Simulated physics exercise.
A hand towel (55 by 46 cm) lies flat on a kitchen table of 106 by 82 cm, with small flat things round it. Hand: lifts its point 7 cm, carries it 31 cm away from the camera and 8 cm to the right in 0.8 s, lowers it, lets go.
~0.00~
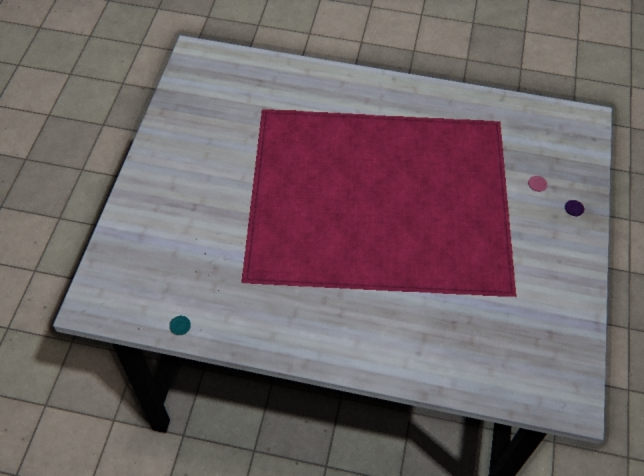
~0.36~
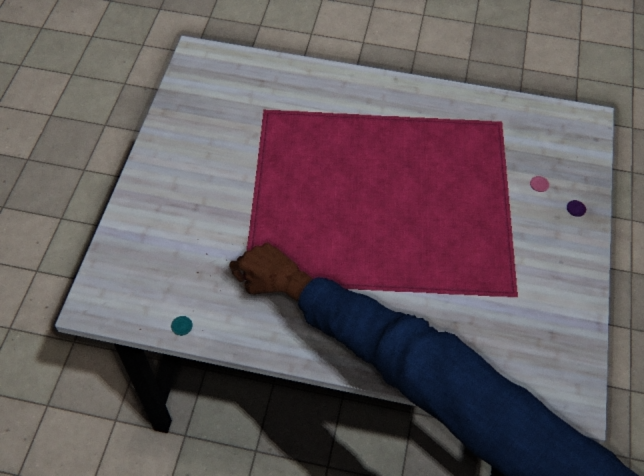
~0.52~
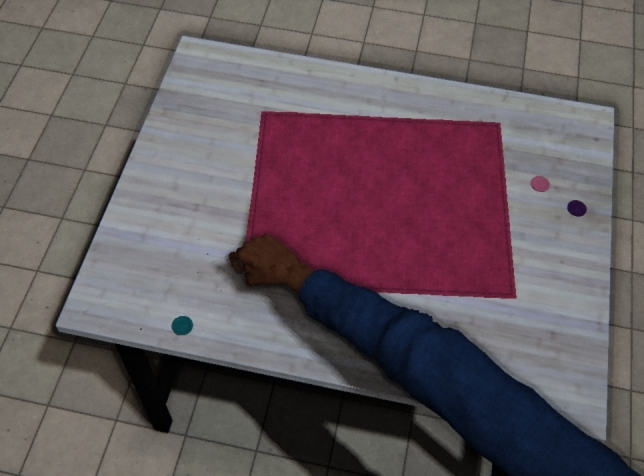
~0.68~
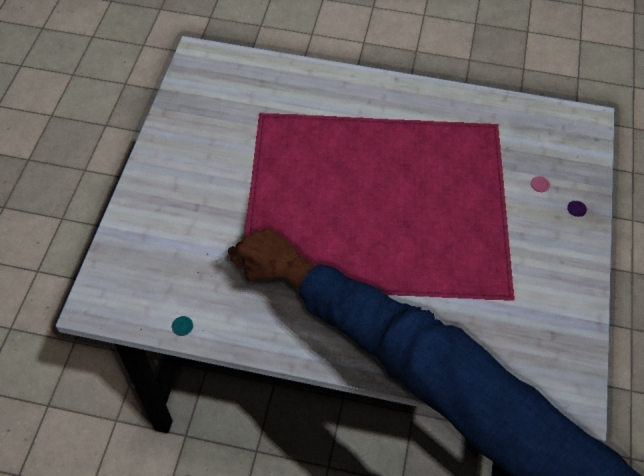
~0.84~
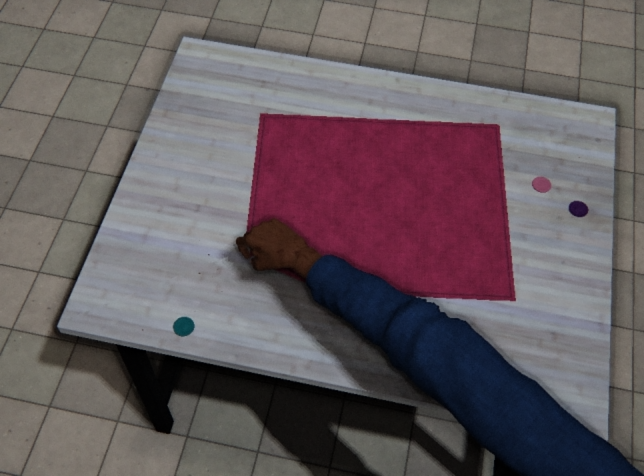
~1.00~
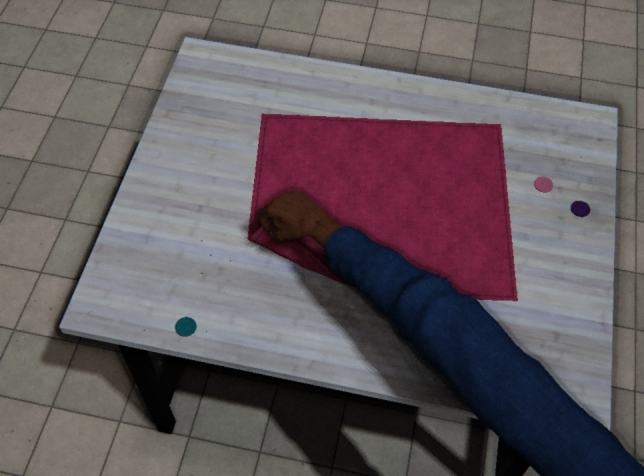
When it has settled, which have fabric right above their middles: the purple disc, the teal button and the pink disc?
Result: Purple disc remains in the open, teal button stays uncovered, pink disc remains in the open.
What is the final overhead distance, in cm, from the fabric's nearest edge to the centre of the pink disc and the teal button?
Around 8 centimetres, then around 34 centimetres.
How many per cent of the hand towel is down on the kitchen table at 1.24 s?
Roughly 85 percent.
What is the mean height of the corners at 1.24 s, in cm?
On average the corners sit about 2 cm above the surface.
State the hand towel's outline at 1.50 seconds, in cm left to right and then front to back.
From overhead, it's around 62 cm across with near 44 cm of depth.
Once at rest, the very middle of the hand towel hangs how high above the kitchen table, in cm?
Looks like close to 0 cm up.
At 1.2 s, 85 % of it is down, spanning 62 by 47 cm, above no small thing.
At 1.5 s, 75 % of it is down, spanning 62 by 45 cm, above no small thing.
At 1.8 s, 75 % of it is down, spanning 61 by 44 cm, above no small thing.
At 2.0 s, 75 % of it is down, spanning 61 by 44 cm, above no small thing.
At 3.0 s, 75 % of it is down, spanning 61 by 44 cm, above no small thing.
